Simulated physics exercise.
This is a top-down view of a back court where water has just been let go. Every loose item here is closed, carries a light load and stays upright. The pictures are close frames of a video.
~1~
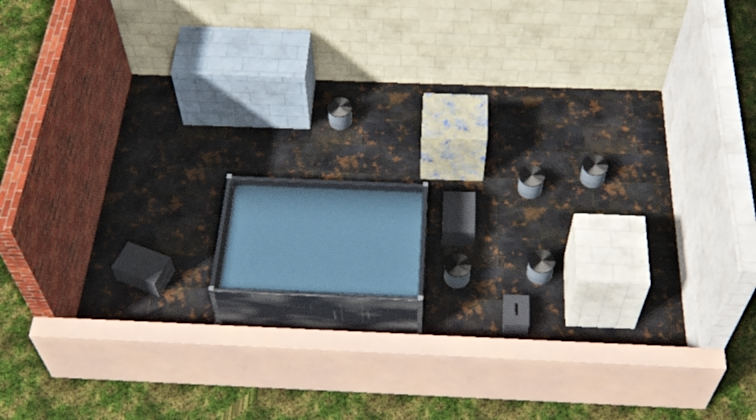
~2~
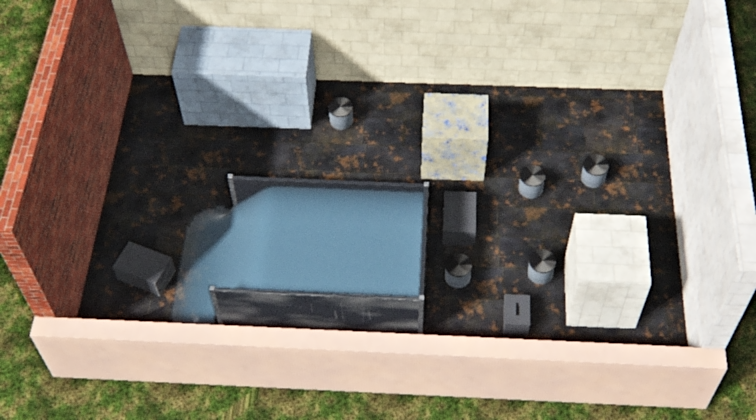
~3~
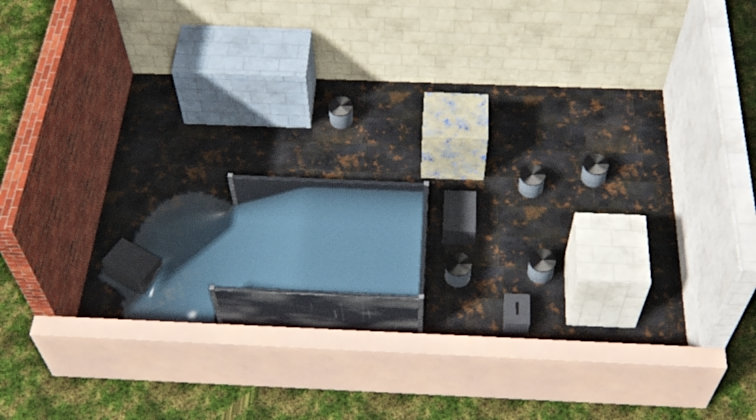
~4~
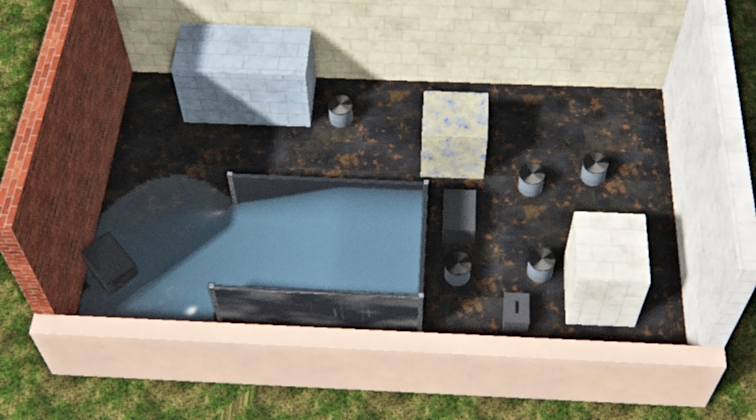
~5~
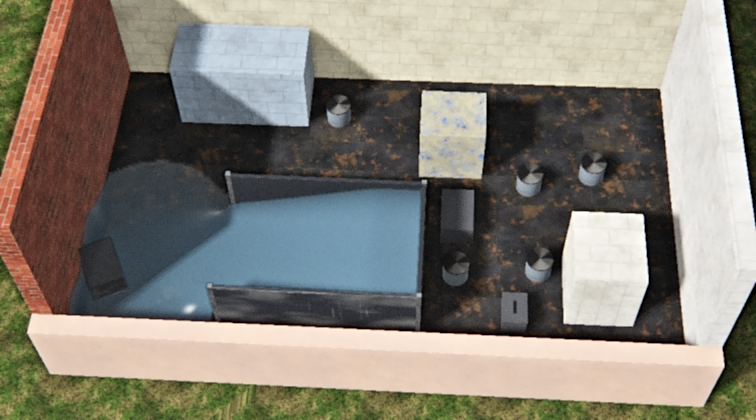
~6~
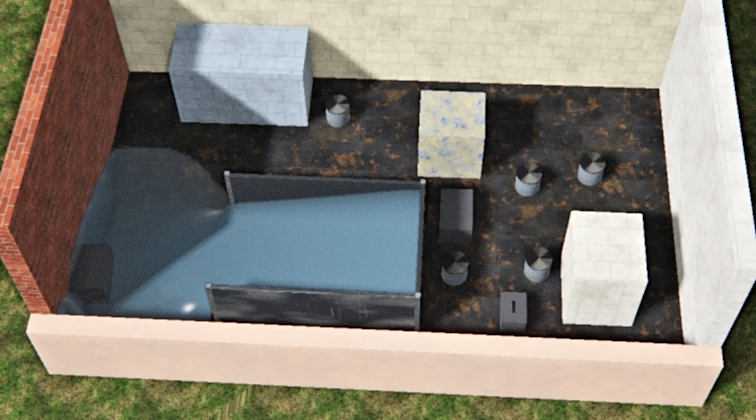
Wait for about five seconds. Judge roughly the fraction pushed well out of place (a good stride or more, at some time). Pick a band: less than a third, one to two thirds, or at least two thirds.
The fraction is one to two thirds of them.
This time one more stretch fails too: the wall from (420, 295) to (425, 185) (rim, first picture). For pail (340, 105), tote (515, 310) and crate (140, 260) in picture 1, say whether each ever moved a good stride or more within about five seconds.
In the order asked: Goes the distance, then goes the distance, then never gets that far.
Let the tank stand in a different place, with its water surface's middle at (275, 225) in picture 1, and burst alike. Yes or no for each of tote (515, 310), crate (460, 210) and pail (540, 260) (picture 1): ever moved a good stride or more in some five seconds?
In order: Went well off, went well off, went well off.
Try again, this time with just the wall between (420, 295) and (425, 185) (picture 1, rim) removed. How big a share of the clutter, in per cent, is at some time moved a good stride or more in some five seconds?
I'd put it at about 90 percent.
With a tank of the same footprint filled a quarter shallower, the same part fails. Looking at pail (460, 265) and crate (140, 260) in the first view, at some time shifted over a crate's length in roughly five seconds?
Fell short of it; covered that distance.
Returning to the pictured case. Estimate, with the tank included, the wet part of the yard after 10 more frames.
My answer would be close to 35 per cent.
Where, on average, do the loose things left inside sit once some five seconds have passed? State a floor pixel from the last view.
Centre estimate: Around (469, 233).
A moment on, 1 of 8 are well off their spots; 1 afloat.
Next, 1 of 8 are well off their spots; 1 afloat.
Later, 0 of 8 are well off their spots; 1 afloat.
In the end, 3 of 8 are well off their spots, and 3 have been at some point; 4 afloat.
